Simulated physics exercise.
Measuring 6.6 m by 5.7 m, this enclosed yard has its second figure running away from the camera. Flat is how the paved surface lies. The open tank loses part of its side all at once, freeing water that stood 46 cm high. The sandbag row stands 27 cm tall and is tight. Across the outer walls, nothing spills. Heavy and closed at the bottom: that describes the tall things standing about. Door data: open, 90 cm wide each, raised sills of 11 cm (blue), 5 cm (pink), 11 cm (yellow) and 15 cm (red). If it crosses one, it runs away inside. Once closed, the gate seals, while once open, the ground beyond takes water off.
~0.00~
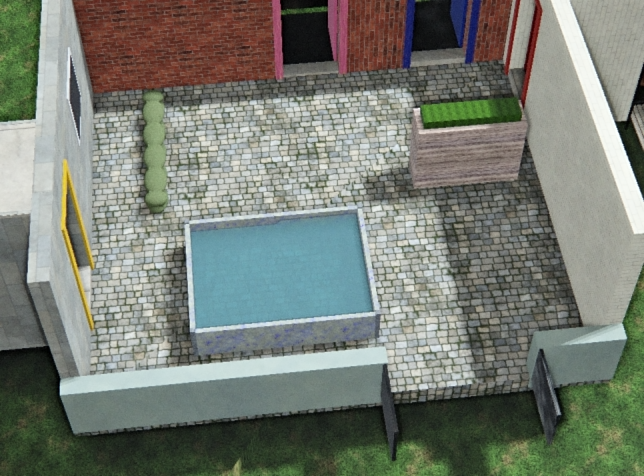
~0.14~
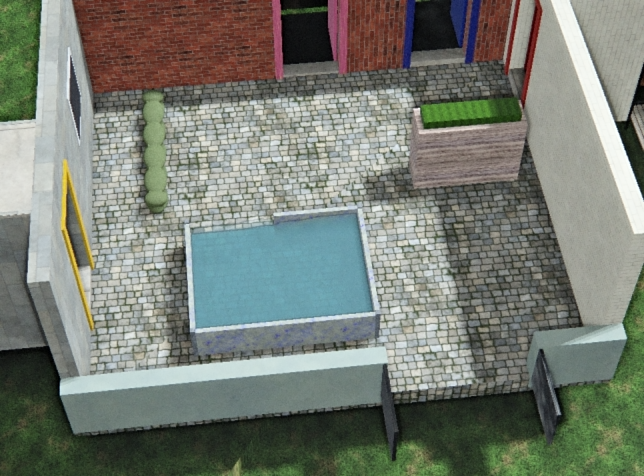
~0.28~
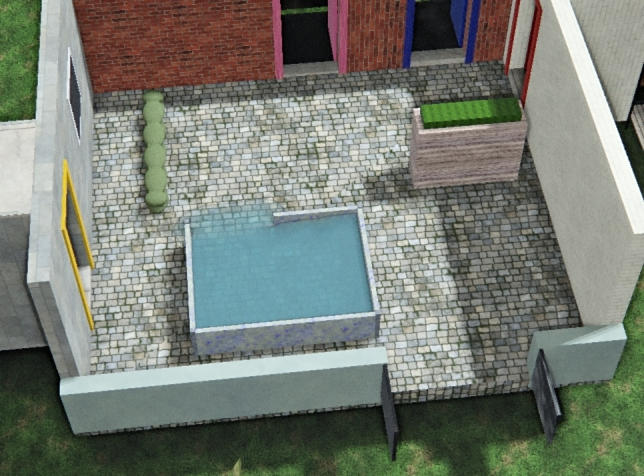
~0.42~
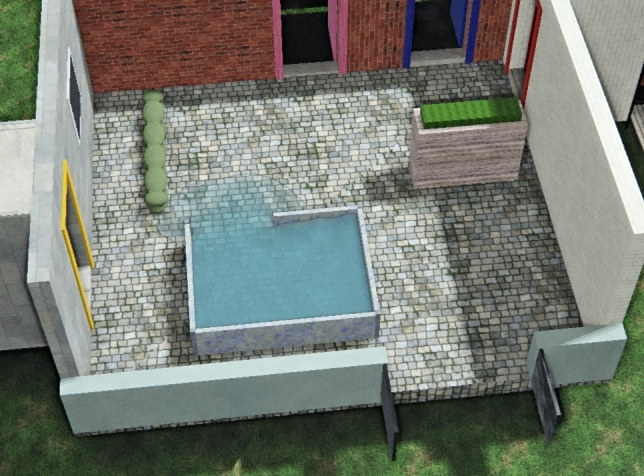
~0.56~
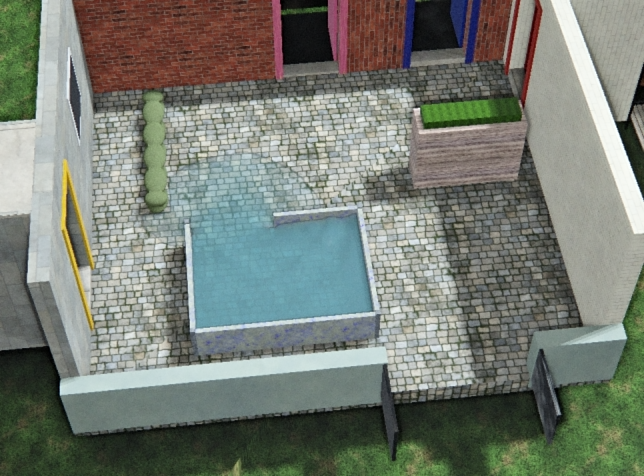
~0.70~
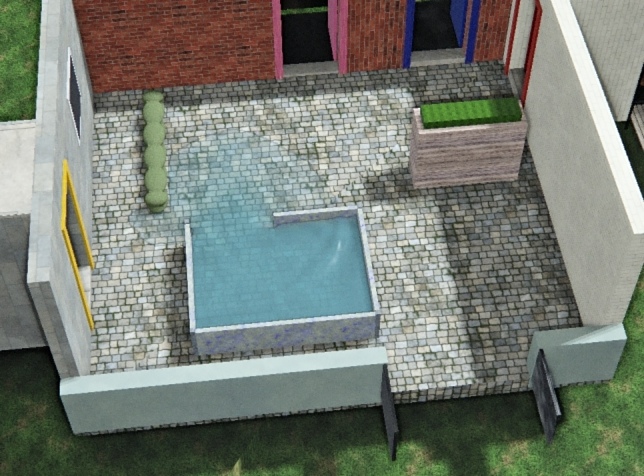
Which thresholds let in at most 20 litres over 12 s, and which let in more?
The blue door lets in at most that; the pink door lets in more; the yellow door lets in at most that; the red door lets in at most that.
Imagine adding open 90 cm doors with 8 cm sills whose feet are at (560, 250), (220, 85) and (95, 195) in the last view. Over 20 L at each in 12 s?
In that order: Short of it, beyond it, short of it.
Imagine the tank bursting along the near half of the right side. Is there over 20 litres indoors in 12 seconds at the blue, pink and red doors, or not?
Door blue stays within, door pink stays within, door red stays within.
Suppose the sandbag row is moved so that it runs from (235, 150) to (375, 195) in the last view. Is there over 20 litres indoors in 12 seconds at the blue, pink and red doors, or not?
Result: Blue door inside the limit; pink door inside the limit; red door inside the limit.
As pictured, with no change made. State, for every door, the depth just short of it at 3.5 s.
You'd get blue at 4 cm, pink at 10 cm, yellow at 2 cm, and red at 0 cm.
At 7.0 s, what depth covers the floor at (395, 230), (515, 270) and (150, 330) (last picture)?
Depths: About 1, 2 and 3 centimetres.
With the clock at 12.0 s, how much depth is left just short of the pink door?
I'd put it at around 8.0 cm deep.
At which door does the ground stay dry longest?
That would be the red door.
After 1.4 s water covers 20 % of the floor and is deepest (28 cm) near (207, 240); blue door not reached, pink door not reached, yellow door not reached, red door not reached.
After 2.2 s water covers 25 % of the floor and is deepest (33 cm) near (197, 89); blue door not reached, pink door 12 cm at the sill, 4 L in, yellow door not reached, red door not reached.
After 3.5 s water covers 40 % of the floor and is deepest (23 cm) near (198, 97); blue door 4 cm at the sill, 0 L in, pink door 10 cm at the sill, 34 L in, yellow door 2 cm at the sill, 0 L in, red door not reached.
After 7.0 s water covers 70 % of the floor and is deepest (15 cm) near (507, 96); blue door 7 cm at the sill, 0 L in, pink door 7 cm at the sill, 62 L in, yellow door 4 cm at the sill, 0 L in, red door 14 cm at the sill, 1 L in.
After 12.0 s water covers 90 % of the floor and is deepest (10 cm) near (499, 148); blue door 8 cm at the sill, 5 L in, pink door 8 cm at the sill, 73 L in, yellow door 6 cm at the sill, 0 L in, red door 9 cm at the sill, 1 L in.
